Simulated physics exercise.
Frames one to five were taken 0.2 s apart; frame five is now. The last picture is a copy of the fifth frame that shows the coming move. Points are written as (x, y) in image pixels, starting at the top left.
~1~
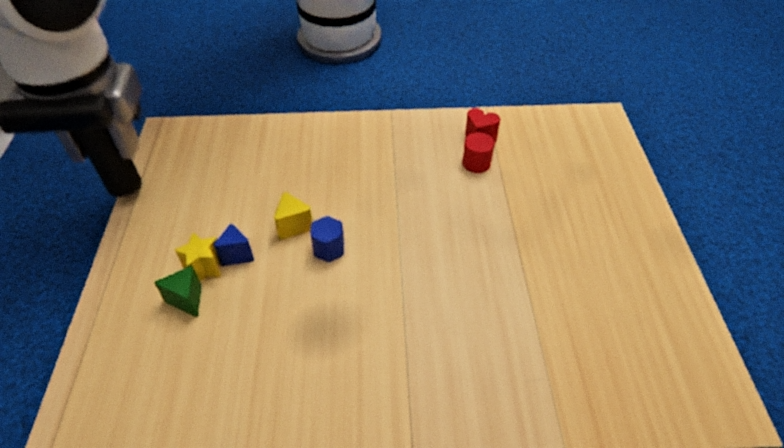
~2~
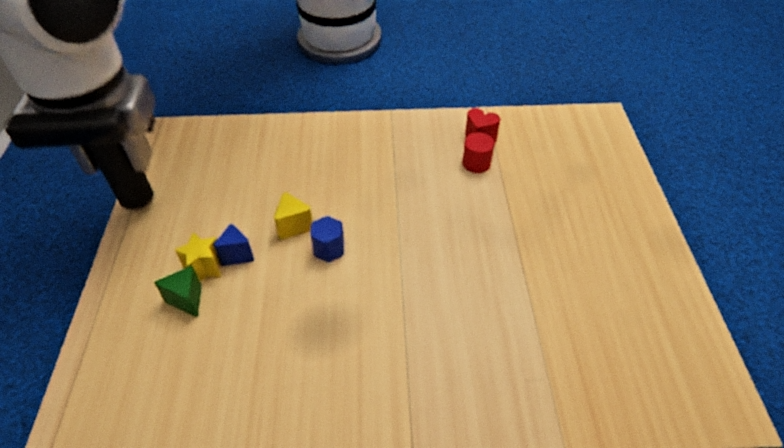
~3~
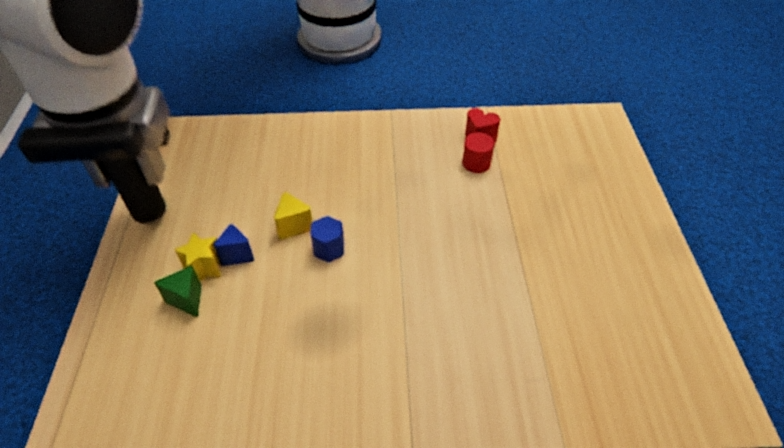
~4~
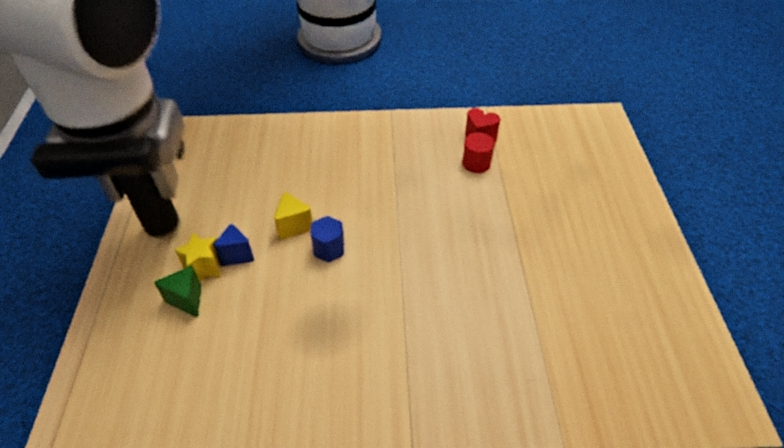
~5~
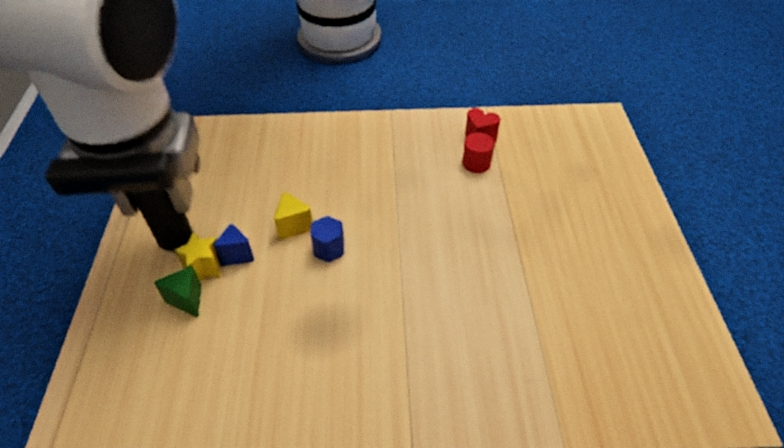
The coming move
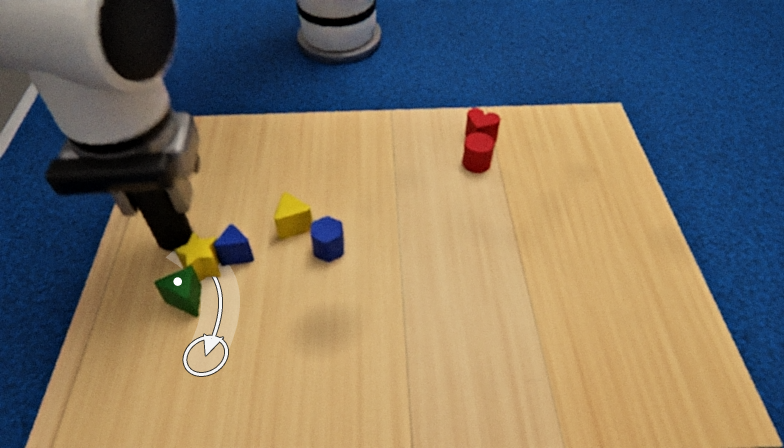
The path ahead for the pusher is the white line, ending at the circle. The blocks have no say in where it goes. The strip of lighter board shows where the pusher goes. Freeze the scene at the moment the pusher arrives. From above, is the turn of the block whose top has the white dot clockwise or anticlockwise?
Spins clockwise.
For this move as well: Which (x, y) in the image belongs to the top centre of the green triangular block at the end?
It is going to be at (173, 308).
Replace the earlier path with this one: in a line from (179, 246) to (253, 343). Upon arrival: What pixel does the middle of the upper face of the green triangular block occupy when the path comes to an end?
I predict (182, 299).
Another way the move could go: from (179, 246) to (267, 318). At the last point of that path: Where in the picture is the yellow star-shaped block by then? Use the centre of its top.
The centre of its top will be at (286, 320).
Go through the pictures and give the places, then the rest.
Lower end of the pusher at (125, 186), tops of blocks, green triangular block at (178, 282), yellow star-shaped block at (197, 248), blue triangular block at (231, 236), yellow triangular block at (290, 206), in the first frame.
Pusher at (137, 198), blocks as before, in the second frame.
Pusher at (149, 211), blocks as before, in the third frame.
Pusher at (162, 224), blocks as before, in the fourth frame.
Pusher at (175, 238), green triangular block at (178, 282), yellow star-shaped block at (197, 248), blue triangular block at (231, 236), yellow triangular block at (290, 206), in the fifth frame.
The drawn path runs from (179, 246) through (210, 270) and (220, 308) to (206, 355); the dot is on the green triangular block.
On the path given first. One third of the way, pusher at (207, 263); green triangular block at (184, 288), turned 55° clockwise; yellow star-shaped block at (222, 270); blue triangular block at (242, 241), turned 60° anticlockwise.
Two thirds of the way, pusher at (217, 303); green triangular block at (178, 302), turned 100° clockwise; yellow star-shaped block at (244, 300), turned 15° anticlockwise; blue triangular block at (242, 241), turned 60° anticlockwise.
At the end, pusher at (202, 348); green triangular block at (173, 308), turned 125° clockwise; yellow star-shaped block at (245, 306), turned 40° anticlockwise; blue triangular block at (242, 241), turned 60° anticlockwise; yellow triangular block not moved.
